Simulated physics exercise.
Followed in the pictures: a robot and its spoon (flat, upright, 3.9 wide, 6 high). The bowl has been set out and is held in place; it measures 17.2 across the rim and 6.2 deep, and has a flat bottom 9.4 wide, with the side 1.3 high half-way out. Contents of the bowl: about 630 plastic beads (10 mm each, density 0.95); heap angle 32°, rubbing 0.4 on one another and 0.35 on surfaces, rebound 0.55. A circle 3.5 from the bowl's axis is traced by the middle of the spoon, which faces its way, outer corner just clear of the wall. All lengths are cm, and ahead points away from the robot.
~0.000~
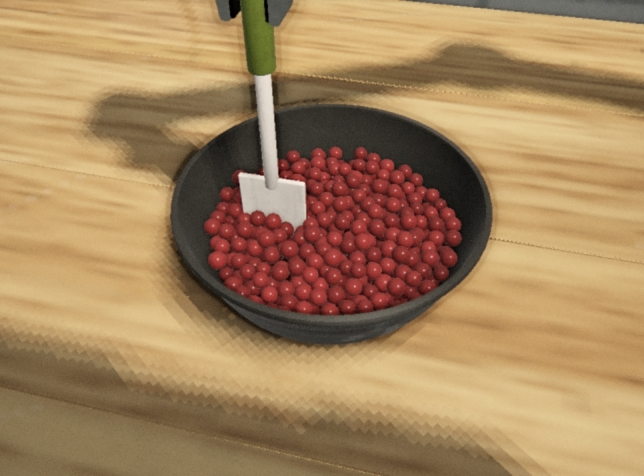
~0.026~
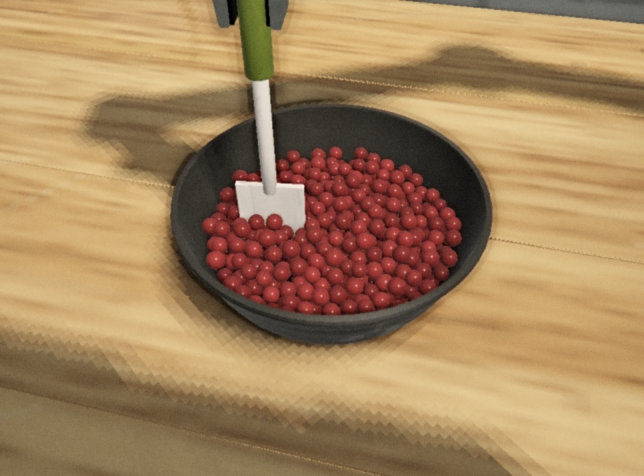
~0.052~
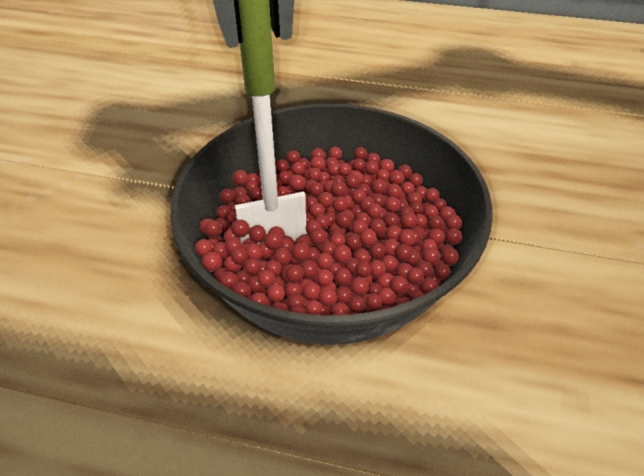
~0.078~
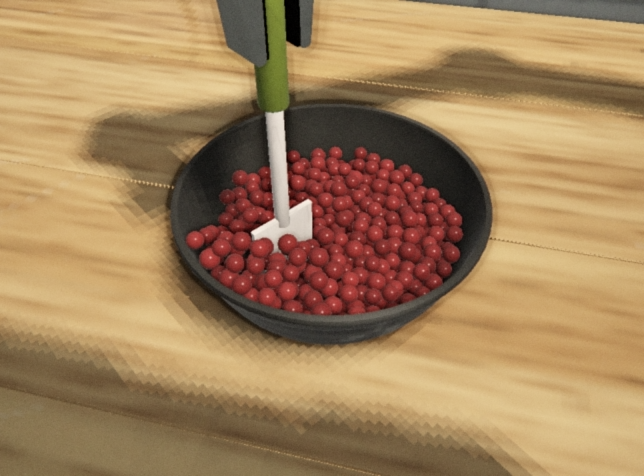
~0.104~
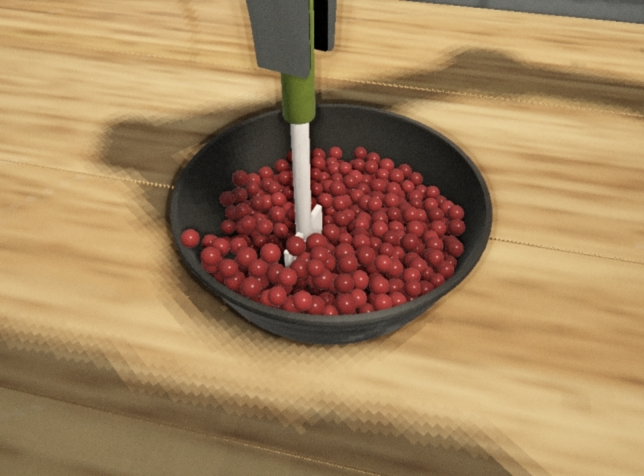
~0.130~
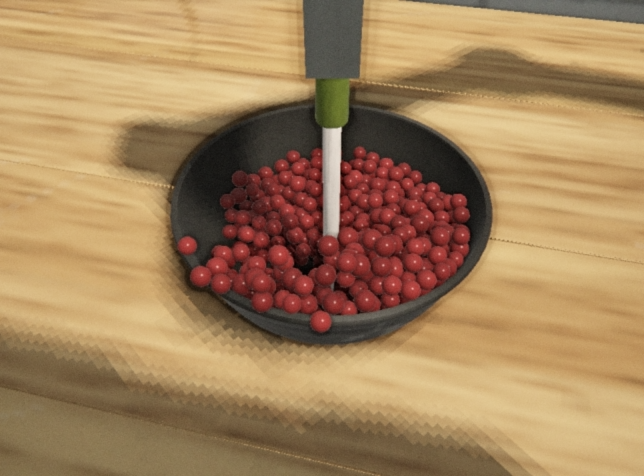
On a wooden counter, a gripper moving a green-handled white spatula through red beads in a dark bowl, turning and pushing them aside.
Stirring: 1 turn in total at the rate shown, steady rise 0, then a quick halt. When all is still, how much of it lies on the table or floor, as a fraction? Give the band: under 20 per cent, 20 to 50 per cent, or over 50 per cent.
Band: 20 to 50 per cent.
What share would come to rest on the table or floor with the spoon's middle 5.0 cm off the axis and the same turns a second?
It would be near 35 per cent.
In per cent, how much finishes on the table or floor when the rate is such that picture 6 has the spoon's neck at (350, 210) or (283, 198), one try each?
Near 35 per cent for the first, near 10 per cent for the second.
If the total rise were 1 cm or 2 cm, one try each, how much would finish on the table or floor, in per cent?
Some 25 and some 25 per cent.
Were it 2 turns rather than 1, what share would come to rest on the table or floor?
In that case some 40 per cent.
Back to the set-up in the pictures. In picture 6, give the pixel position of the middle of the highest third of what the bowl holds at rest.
Centre of top third: Approx. (258, 259).
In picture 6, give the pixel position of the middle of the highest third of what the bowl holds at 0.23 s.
That third sits centred at about (426, 176).
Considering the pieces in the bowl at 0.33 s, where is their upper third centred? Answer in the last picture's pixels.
Estimated centre: (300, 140).
After 0.23 s, 198° round, highest piece 11 above the table; 573 in the bowl, 6 on the table or floor, 52 in flight or on the tool.
After 0.33 s, 294° round, highest piece 9 above the table; 509 in the bowl, 65 on the table or floor, 57 in flight or on the tool.
After 0.58 s, 0° round, highest piece 7 above the table; 454 in the bowl, 176 on the table or floor, 1 in flight or on the tool.
After 1.28 s, 0° round, highest piece 6 above the table; 453 in the bowl, 178 on the table or floor.
At rest, 453 in the bowl, 178 on the table or floor. That is 28 % on the table or floor.
